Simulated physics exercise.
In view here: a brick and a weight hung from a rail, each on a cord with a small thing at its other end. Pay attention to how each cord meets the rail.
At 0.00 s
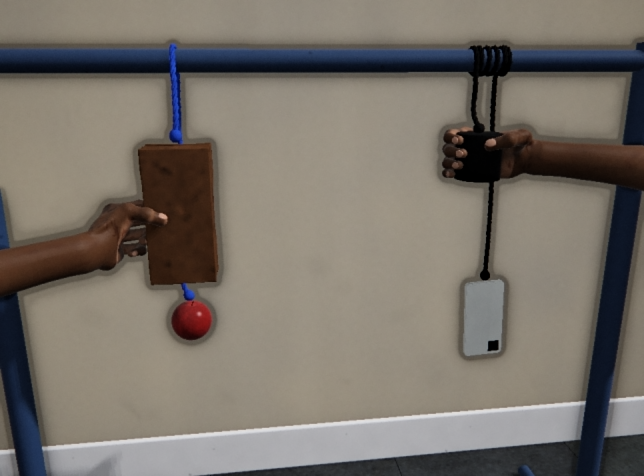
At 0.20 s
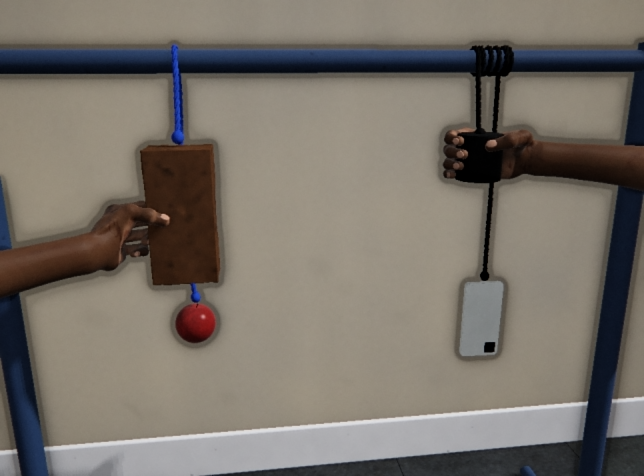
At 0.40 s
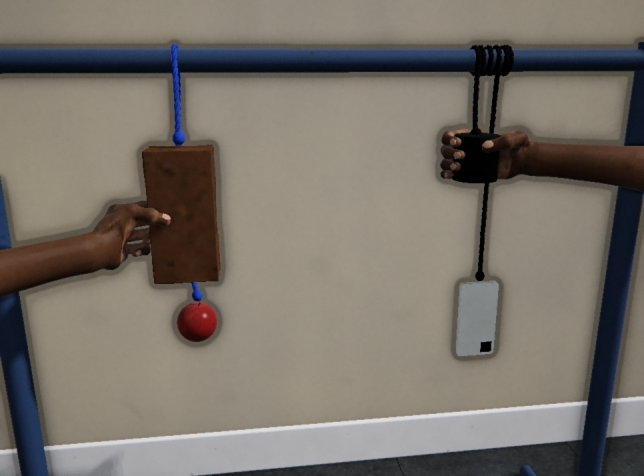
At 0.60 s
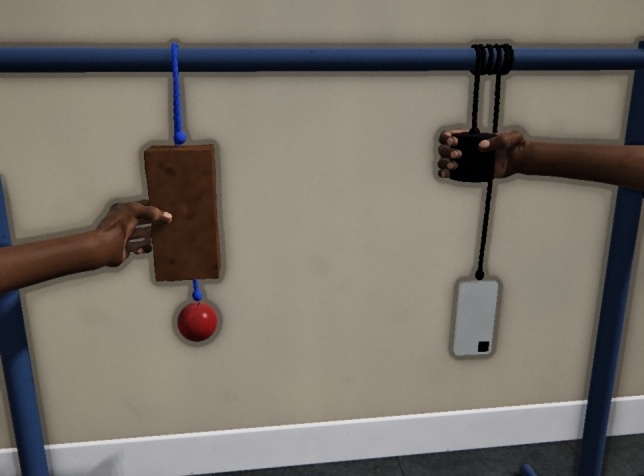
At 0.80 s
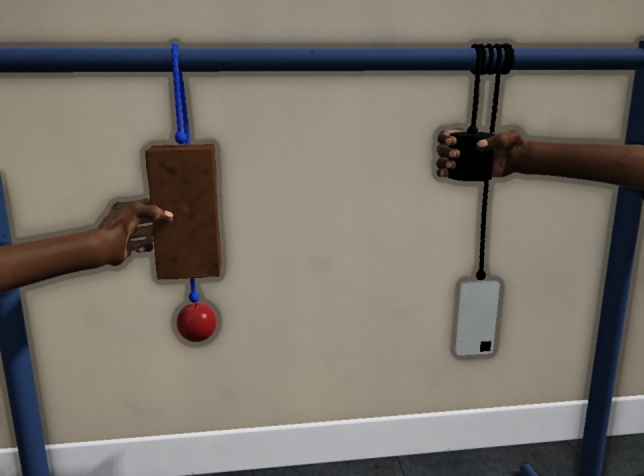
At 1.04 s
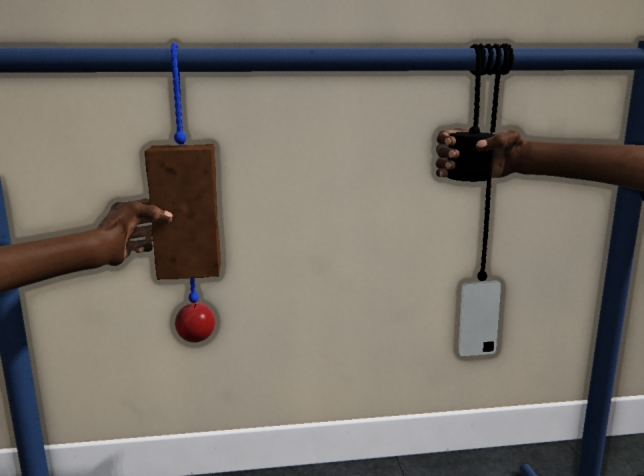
Two hands reach in from opposite sides beneath a blue rail before a beige wall, seen from straight ahead. The left hand holds a brown brick on a blue cord laid over the rail, a small red ball below; the right grips a black object on a black cord wound several times round it, a pale grey phone below. The hands barely shift while ball and phone sway slightly, the camera still.
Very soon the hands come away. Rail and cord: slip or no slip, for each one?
As I see it, brick: Comes down; weight: Stays put.
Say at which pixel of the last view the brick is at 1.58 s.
It has reached (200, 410) by then.
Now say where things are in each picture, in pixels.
In the first picture, brick (181, 214); weight (478, 156); left apple (192, 320); right phone (483, 318).
In the second picture, brick (183, 214); weight (479, 157).
In the third picture, brick (184, 214); weight (476, 157).
In the fourth picture, brick (185, 212); weight (473, 156).
In the fifth picture, brick (186, 211); weight (471, 156).
In the sixth picture, brick (186, 211); weight (470, 156); left cord only laid over the rail; right cord wound several times round the rail.
By 1.58 s, brick dropping near (200, 409); weight still up near (474, 159).
By 1.90 s, brick on the floor; weight still up near (472, 159).
When it is over, brick on the floor; weight still up near (473, 158). The brick runs down to the floor and the weight is held.
